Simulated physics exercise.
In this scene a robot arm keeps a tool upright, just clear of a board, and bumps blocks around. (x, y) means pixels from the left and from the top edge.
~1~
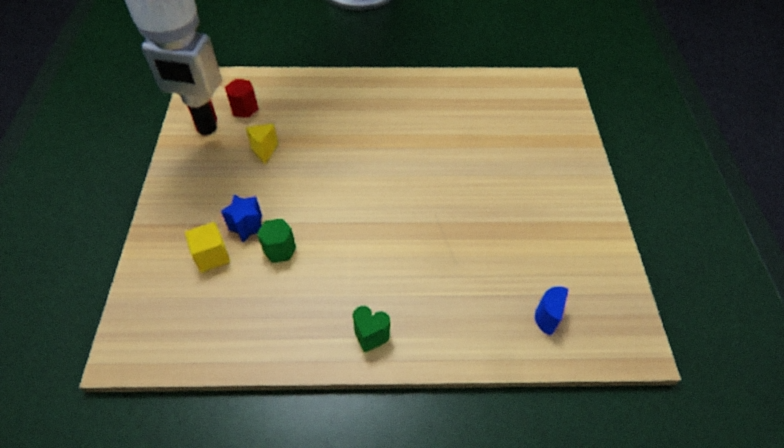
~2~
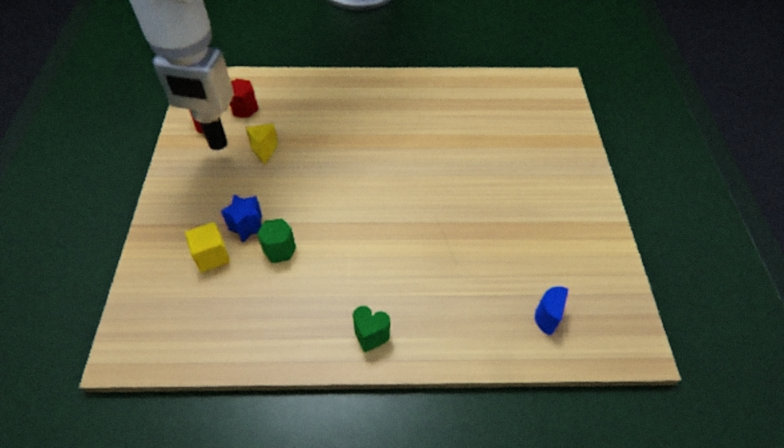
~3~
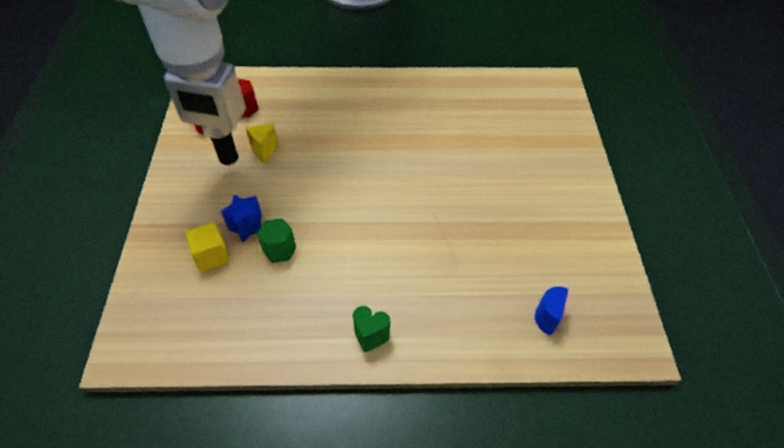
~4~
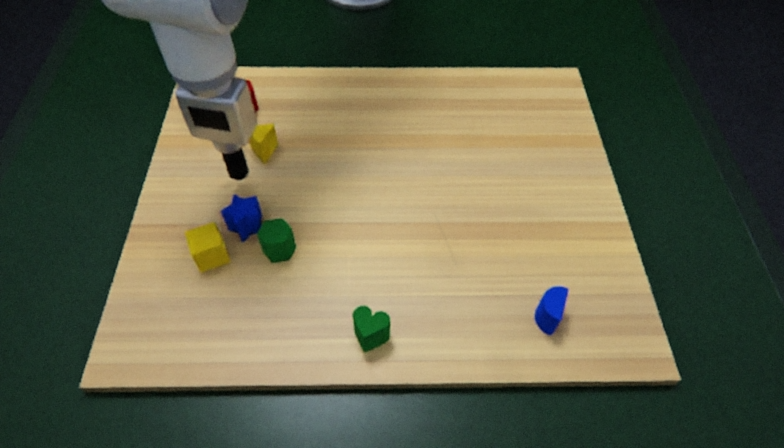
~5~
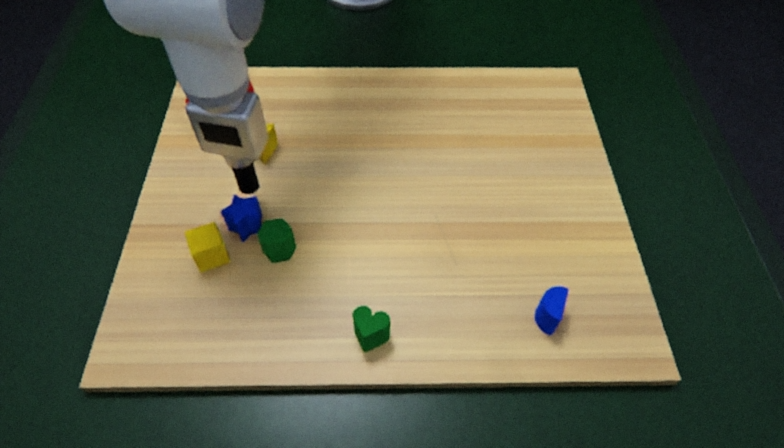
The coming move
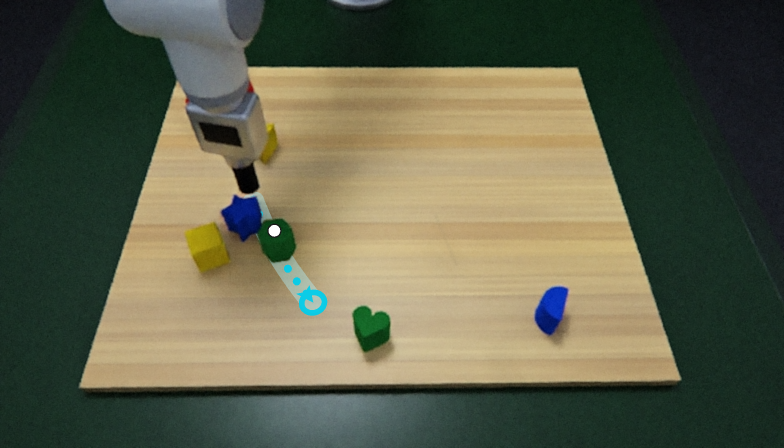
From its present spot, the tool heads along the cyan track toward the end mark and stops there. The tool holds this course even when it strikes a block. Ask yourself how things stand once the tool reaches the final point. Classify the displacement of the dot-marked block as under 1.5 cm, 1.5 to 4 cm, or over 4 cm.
It moves quite far, over 4 cm.
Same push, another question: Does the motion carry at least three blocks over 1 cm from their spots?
Short answer: No.
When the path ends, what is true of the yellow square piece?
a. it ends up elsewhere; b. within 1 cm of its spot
I'll go with b - within 1 cm of its spot.
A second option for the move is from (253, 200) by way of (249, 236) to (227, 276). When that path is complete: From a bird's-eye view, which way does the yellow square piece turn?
Answer: Clockwise.
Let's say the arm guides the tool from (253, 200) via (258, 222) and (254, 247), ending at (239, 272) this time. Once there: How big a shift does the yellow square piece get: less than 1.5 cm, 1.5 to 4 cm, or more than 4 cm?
That one ends up 1.5 to 4 cm from where it is now.
The line goes from (253, 200) over (267, 233) and (287, 267) to (313, 303); the dot is on the green hexagonal block.
What follows on the original path. One third of the way, tool at (264, 221); blue star block at (239, 224), turned 55° clockwise; green hexagonal block at (276, 233).
Two thirds of the way, tool at (284, 256); blue star block at (240, 226), turned 70° clockwise; green hexagonal block at (305, 263), turned 35° anticlockwise.
At the end, tool at (311, 292); yellow square piece unmoved; blue star block at (240, 226), turned 70° clockwise; green hexagonal block at (338, 282), turned 100° anticlockwise.
